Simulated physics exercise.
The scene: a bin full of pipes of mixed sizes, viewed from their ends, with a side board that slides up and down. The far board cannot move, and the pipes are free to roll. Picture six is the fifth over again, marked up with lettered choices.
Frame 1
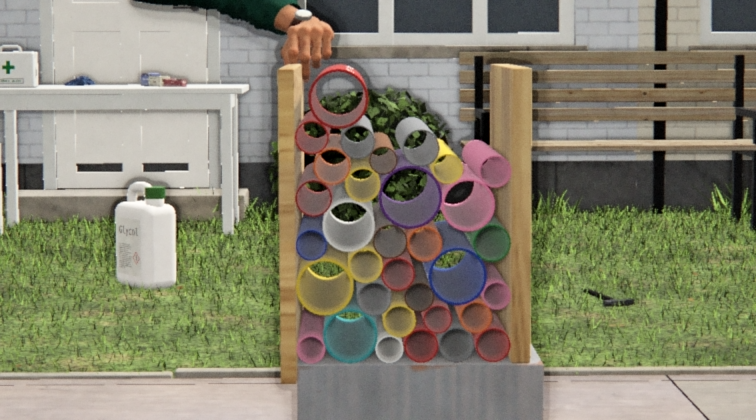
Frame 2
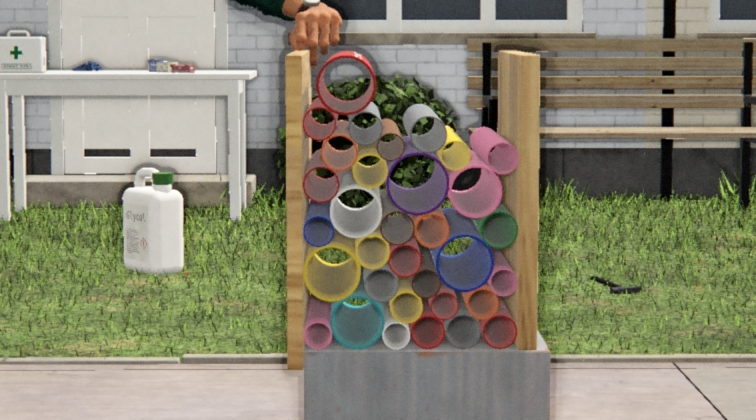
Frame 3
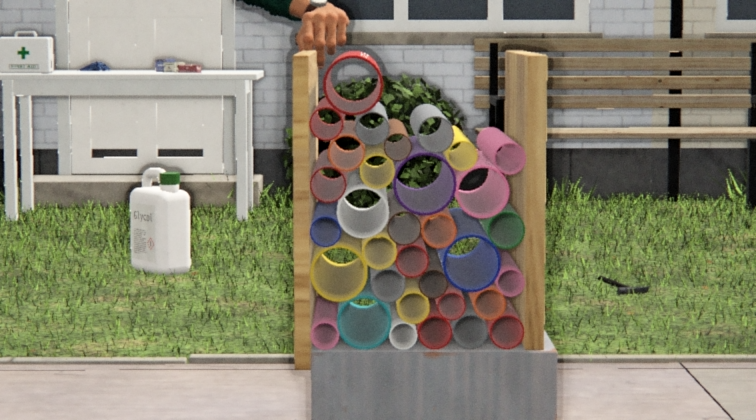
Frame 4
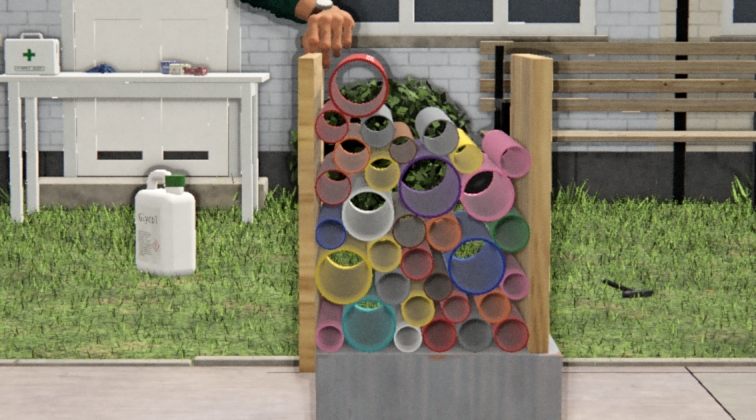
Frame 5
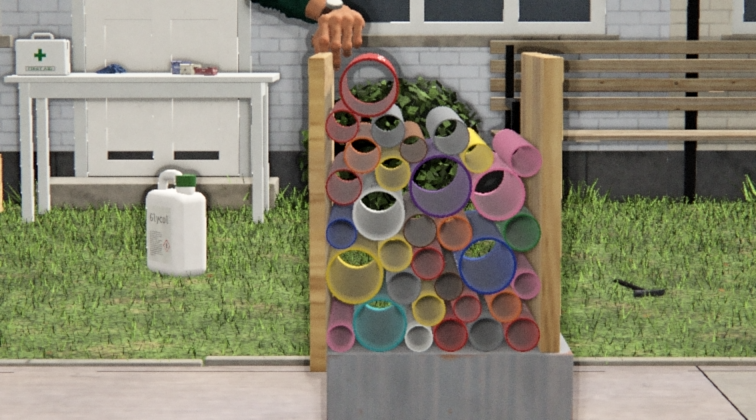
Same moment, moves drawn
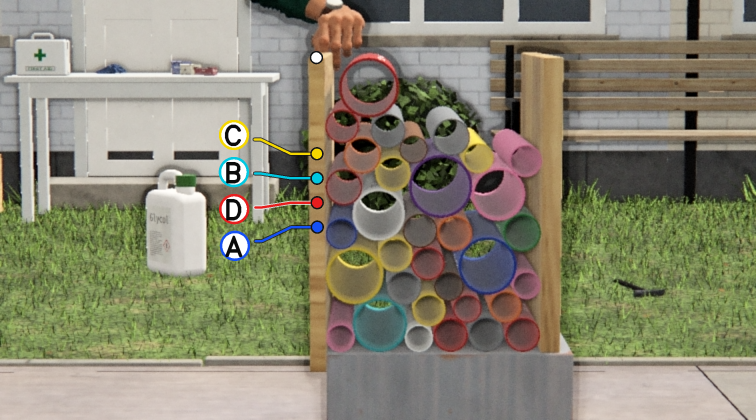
The view shifts slightly, so the whole scene edges up and to the right, then keeps drifting gently rightward. A hand stays at the top of the left wooden board, which does not slide, while the colourful mixed-size pipes keep their places in the bin in front of a leafy bush.
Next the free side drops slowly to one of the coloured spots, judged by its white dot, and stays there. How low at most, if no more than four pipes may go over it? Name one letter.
The last mark within the limit is D.
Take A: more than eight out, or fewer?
It loses fewer than eight.
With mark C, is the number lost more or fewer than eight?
At C, fewer than eight.
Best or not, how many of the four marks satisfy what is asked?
Three of them.
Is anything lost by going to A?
At A: Yes.
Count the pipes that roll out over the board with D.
At D the number is two.
On the marked copy, A at (318, 227); B at (317, 178); C at (317, 153); D at (317, 203); the white dot at (317, 57).
Following D. Soon after the start, top of the board (325, 122).
Later, top of the board (325, 195).
In the end, top of the board (326, 202), two out over the board.
As for the rest, A five out over the board; B two out over the board; C none out over the board.
